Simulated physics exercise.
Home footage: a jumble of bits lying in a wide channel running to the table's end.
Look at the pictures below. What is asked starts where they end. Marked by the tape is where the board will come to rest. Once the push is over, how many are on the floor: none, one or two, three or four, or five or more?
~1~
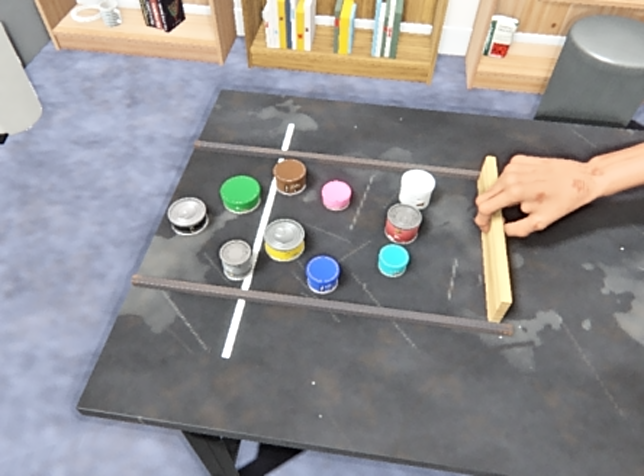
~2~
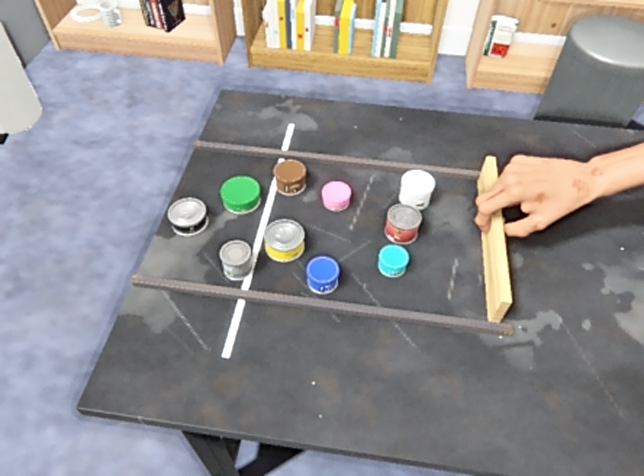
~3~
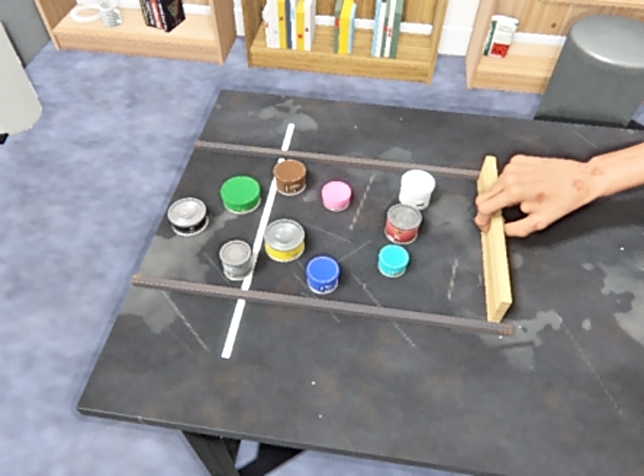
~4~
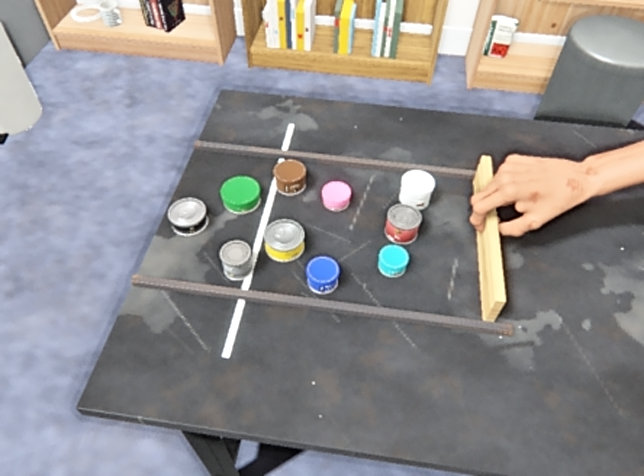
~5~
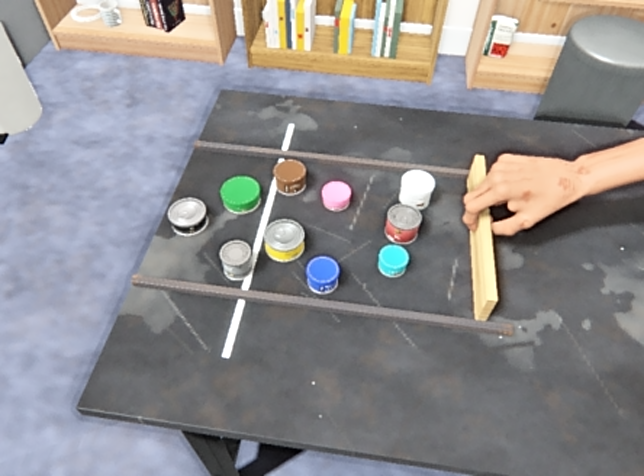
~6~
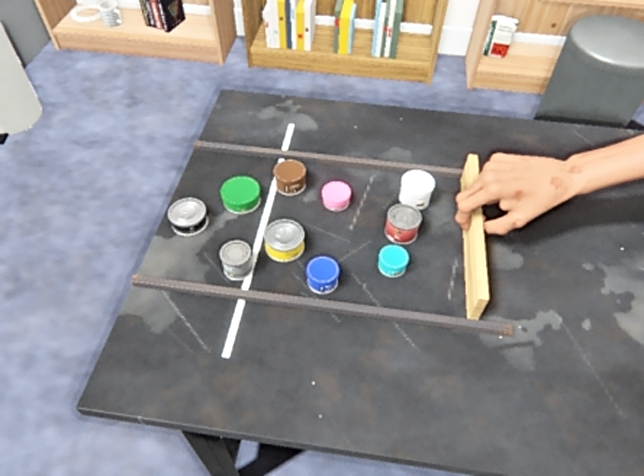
On the floor: None.
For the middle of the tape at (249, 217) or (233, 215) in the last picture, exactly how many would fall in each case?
So that's 0 for the first and 1 for the second.
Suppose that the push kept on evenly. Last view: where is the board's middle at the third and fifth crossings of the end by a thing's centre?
Near (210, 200) and (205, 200).
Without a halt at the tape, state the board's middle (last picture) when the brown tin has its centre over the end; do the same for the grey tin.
At (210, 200) for the brown tin; at (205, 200) for the grey tin.
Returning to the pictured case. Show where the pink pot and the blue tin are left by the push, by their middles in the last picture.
The pink pot at (244, 191), the blue tin at (234, 264).
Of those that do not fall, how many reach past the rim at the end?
Count: 0.
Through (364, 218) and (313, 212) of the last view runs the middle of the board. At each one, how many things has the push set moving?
Answer - first 4, then 7.
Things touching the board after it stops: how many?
Well, it touches 4.
Soon after, none off yet; black tin at rest near (189, 217); green tin at rest near (241, 195); grey tin at rest near (237, 261).
In the end, the number that fall off is zero.
